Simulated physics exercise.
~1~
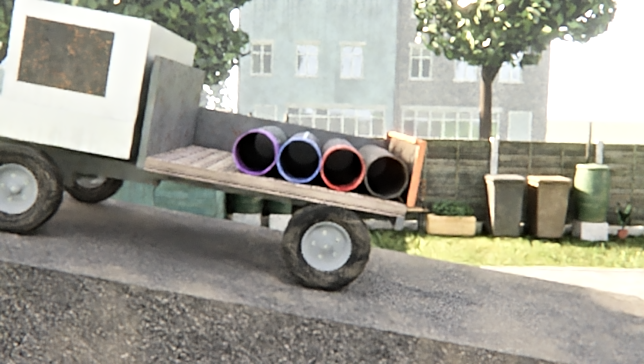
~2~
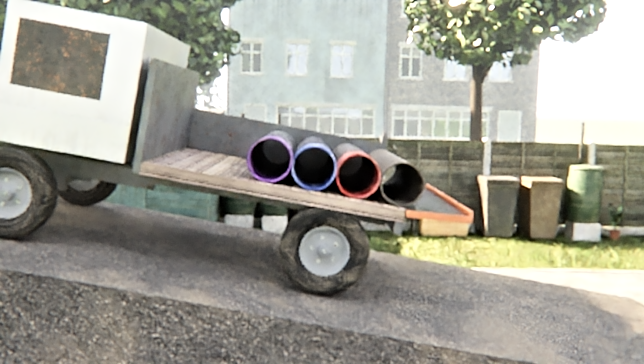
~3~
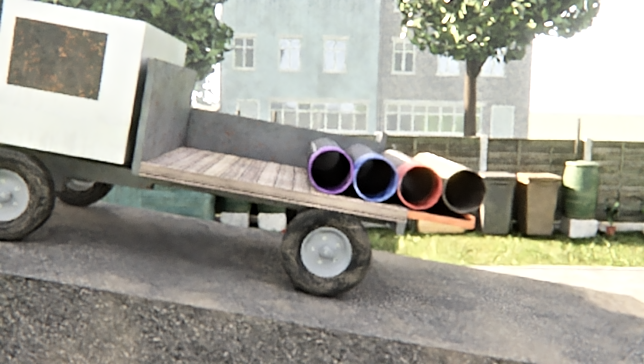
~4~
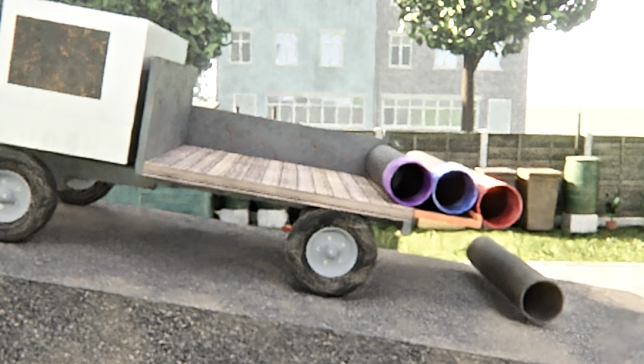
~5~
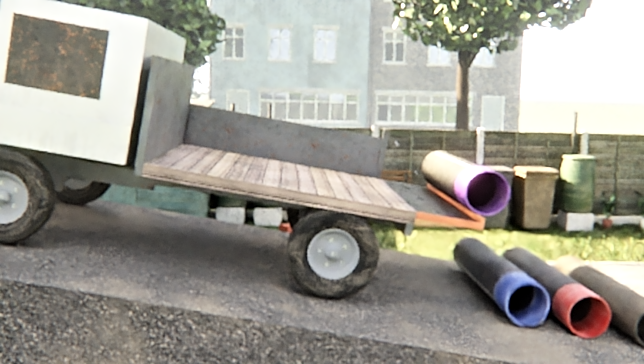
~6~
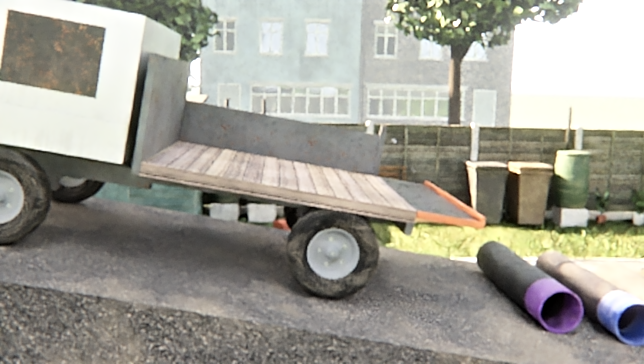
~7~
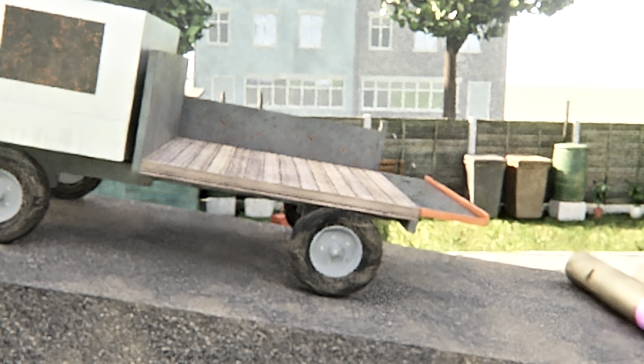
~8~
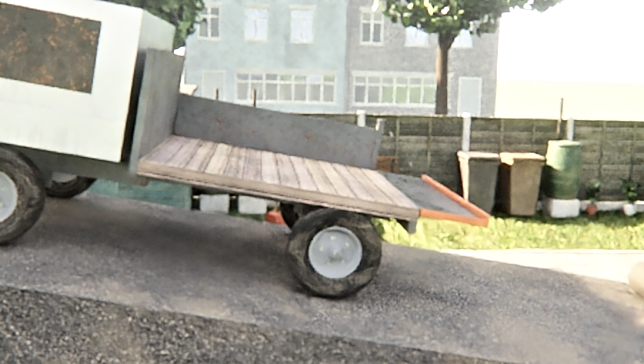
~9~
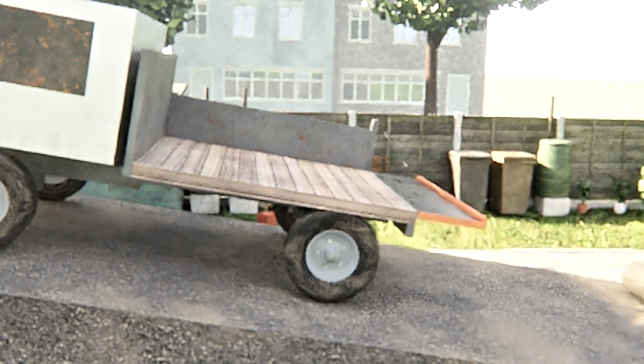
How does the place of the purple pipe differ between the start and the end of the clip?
At the start the purple pipe lies on the bed of the pick-up beside the other pipes. By the end it is off the vehicle, having rolled away down the slope to the right.
